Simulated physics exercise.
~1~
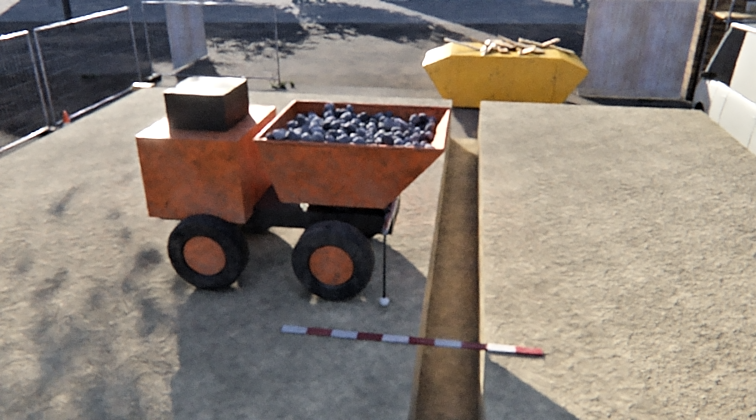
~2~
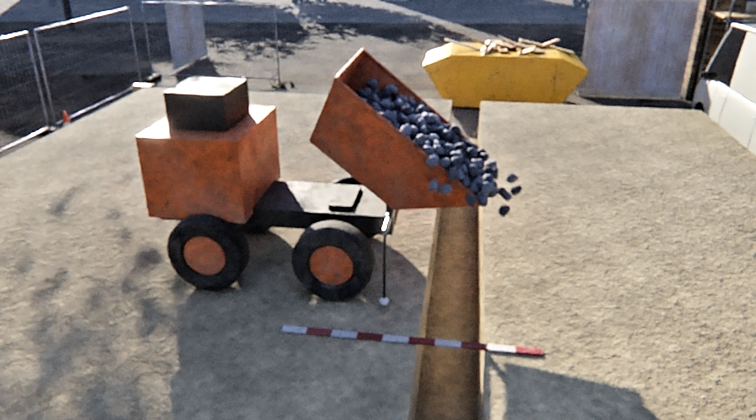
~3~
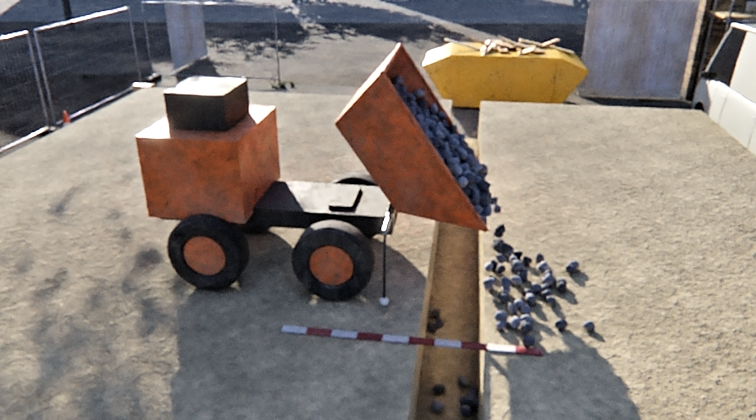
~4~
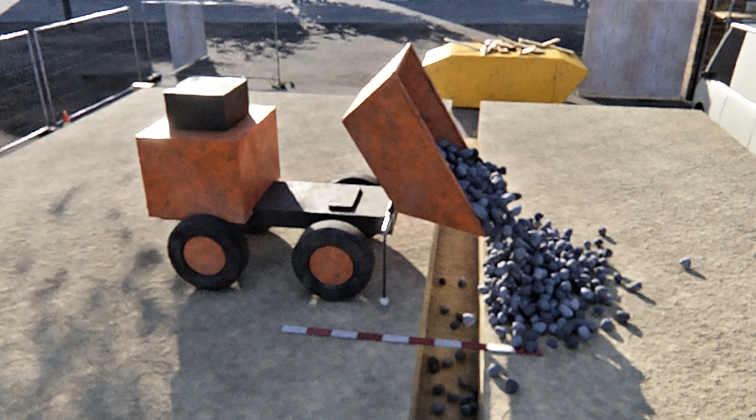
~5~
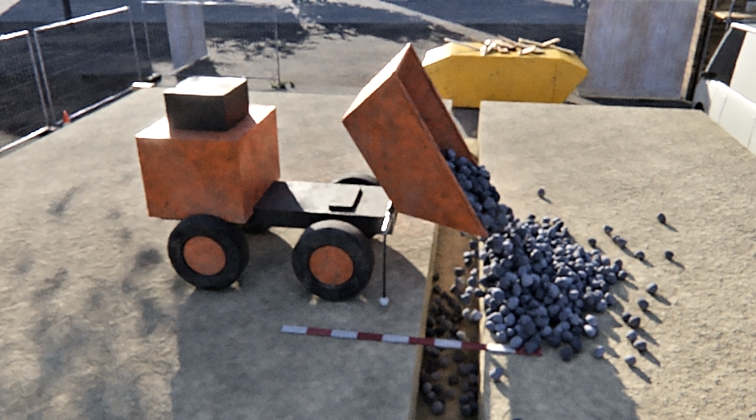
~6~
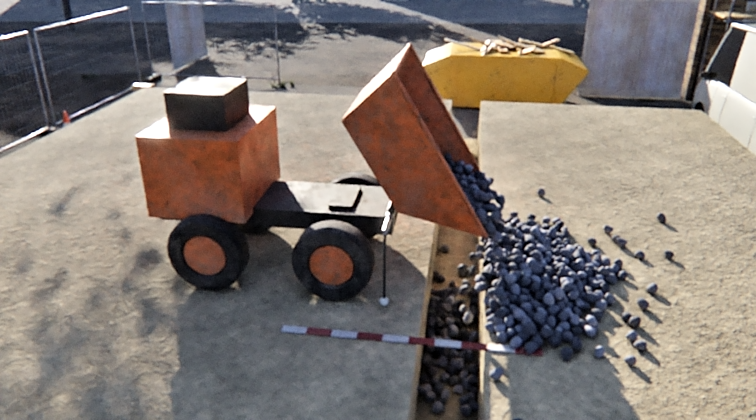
In this clip, an orange dumper tips its raised body to the right, pouring dark rounded stones over a narrow trench. Most land in a heap beyond it, some drop into the trench, and others remain in the body, which stays tilted as the stones settle.
